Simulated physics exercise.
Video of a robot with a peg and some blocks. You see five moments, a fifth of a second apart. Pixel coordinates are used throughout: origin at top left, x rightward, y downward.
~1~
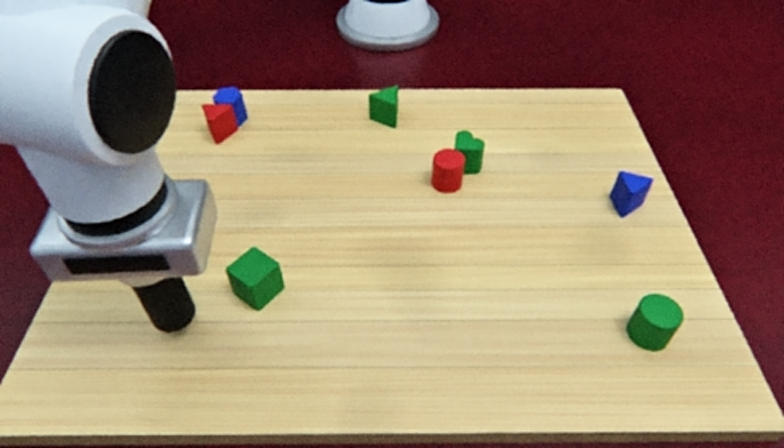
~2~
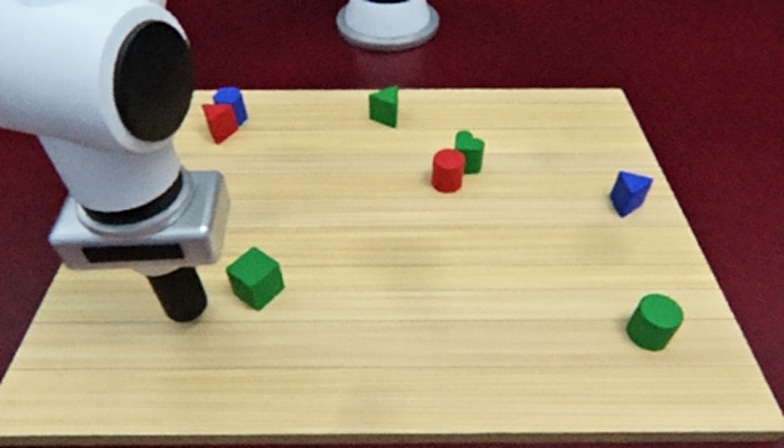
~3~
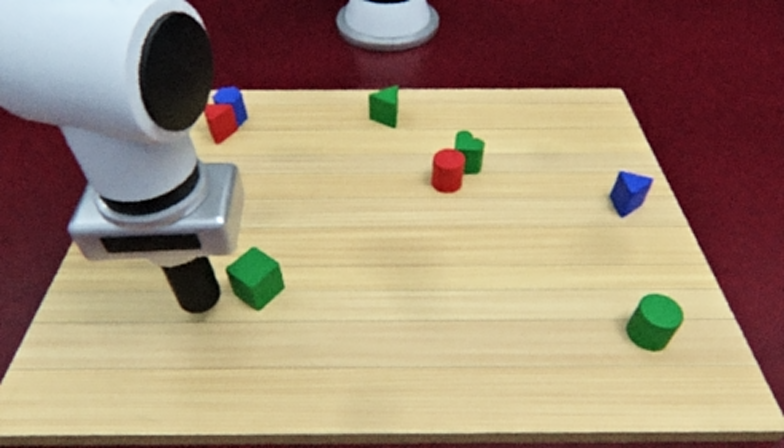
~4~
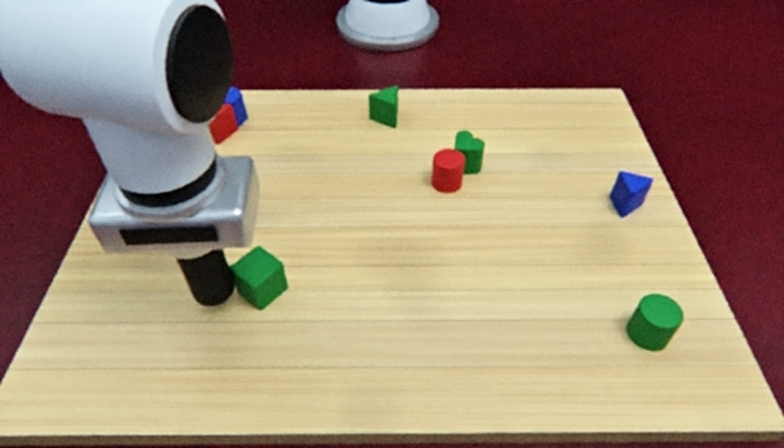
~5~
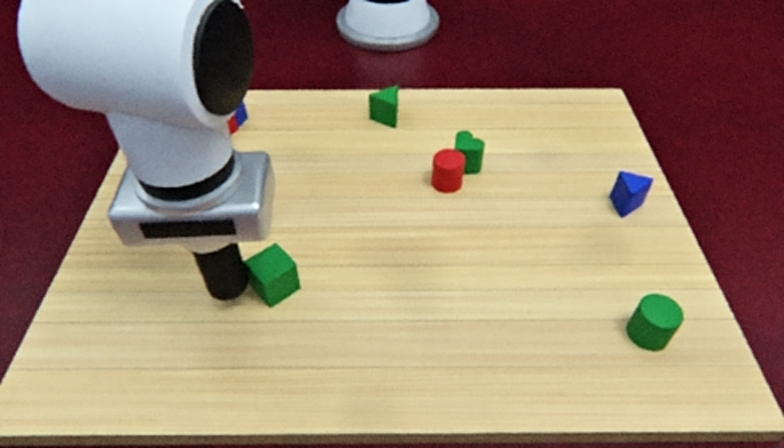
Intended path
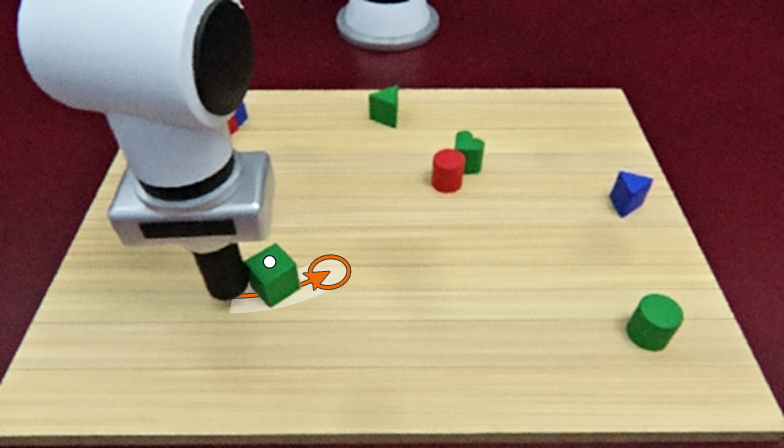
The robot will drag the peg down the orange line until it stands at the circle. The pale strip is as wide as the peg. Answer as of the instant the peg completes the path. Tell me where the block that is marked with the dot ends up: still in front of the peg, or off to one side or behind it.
In the end it is ahead.
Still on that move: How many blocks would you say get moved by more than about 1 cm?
I count one.
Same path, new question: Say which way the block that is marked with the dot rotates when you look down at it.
My prediction: CW.
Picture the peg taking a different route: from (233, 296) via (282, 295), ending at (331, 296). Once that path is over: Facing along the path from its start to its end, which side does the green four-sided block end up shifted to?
Heads left.
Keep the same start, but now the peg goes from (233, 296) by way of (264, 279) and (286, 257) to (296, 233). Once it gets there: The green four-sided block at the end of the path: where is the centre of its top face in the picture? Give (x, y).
In the picture, it is at (311, 249).
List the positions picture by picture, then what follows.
The first frame shows lower end of the peg at (175, 316), tops of blocks, green four-sided block at (252, 266).
The second frame shows peg at (187, 306), blocks as before.
The third frame shows peg at (201, 298), blocks as before.
The fourth frame shows peg at (214, 291), green four-sided block at (256, 265).
The fifth frame shows peg at (229, 286), green four-sided block at (270, 262).
The drawn path runs from (233, 296) through (283, 290) to (329, 272); the dot is on the green four-sided block.
What follows on the original path. Halfway along, peg at (282, 279); green four-sided block at (319, 254).
At the end, peg at (328, 261); green four-sided block at (366, 243), turned 35° clockwise.
